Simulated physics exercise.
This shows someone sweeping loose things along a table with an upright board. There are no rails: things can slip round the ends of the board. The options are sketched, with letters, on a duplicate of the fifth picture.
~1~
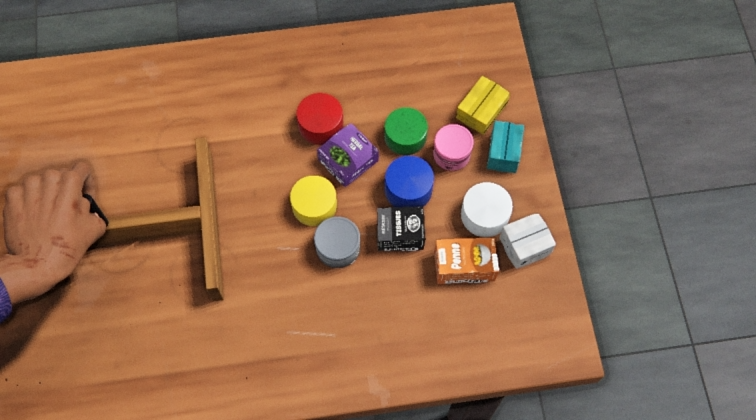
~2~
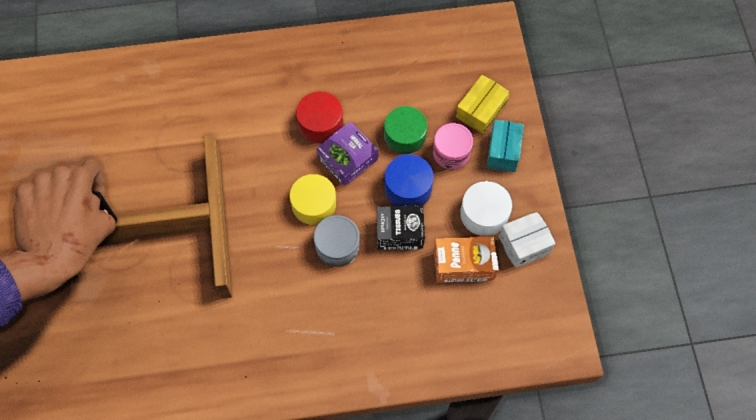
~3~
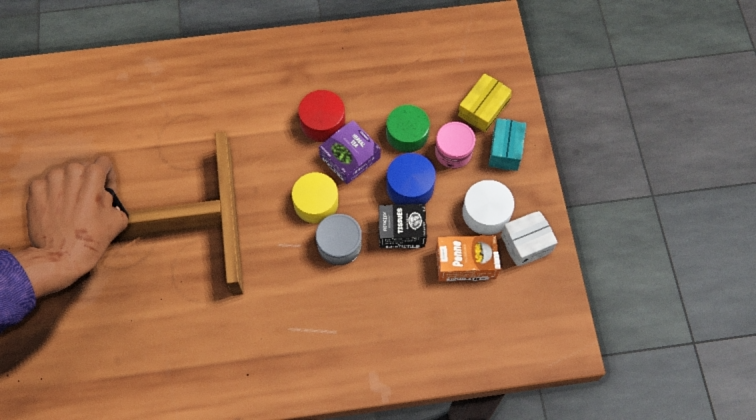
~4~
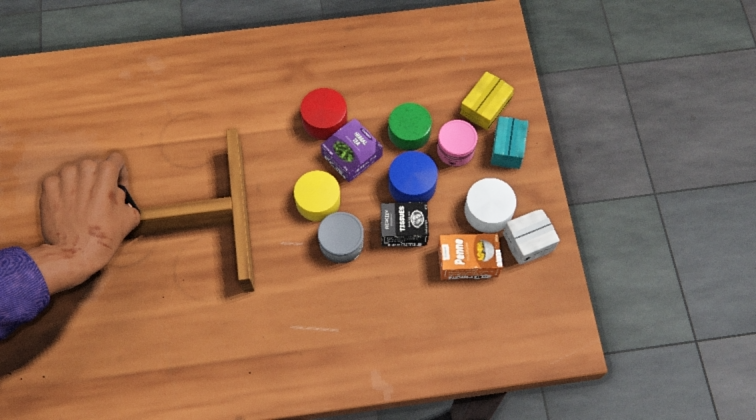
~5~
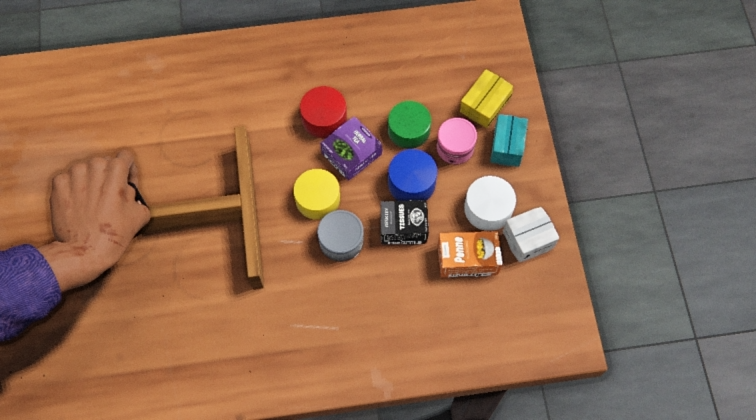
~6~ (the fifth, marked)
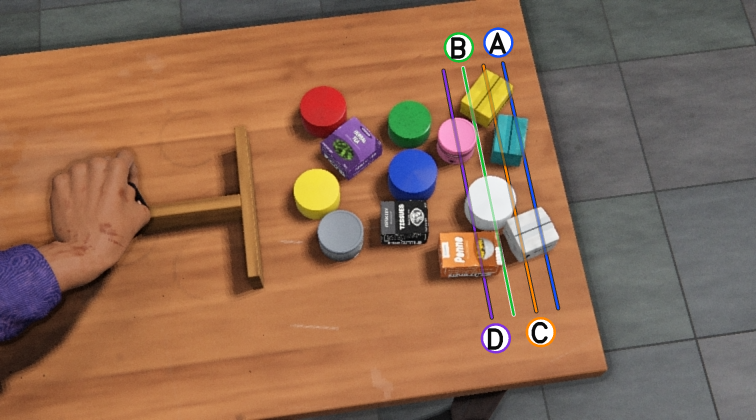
A hand slowly pushes an upright wooden board rightward across a table toward colourful tins and boxes.
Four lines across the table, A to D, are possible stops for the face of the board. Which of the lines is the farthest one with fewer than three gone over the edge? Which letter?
Line B.
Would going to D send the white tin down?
Yes.
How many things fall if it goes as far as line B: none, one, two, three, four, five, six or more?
By then, two.
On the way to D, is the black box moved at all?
By then, yes.
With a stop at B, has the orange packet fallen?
No.
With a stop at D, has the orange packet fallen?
No.
On the marked copy, A at (529, 179); B at (487, 184); C at (508, 182); D at (466, 187).
Following B. Soon after the start, board (335, 187); red tin (329, 107); black box (414, 221).
Later, board (420, 176); yellow box (516, 88); turquoise box (526, 140).
In the end, board (486, 168); turquoise box over the edge; white tin over the edge; two fallen.
As for the rest, A drops six; C drops six; D is within the limit but short.
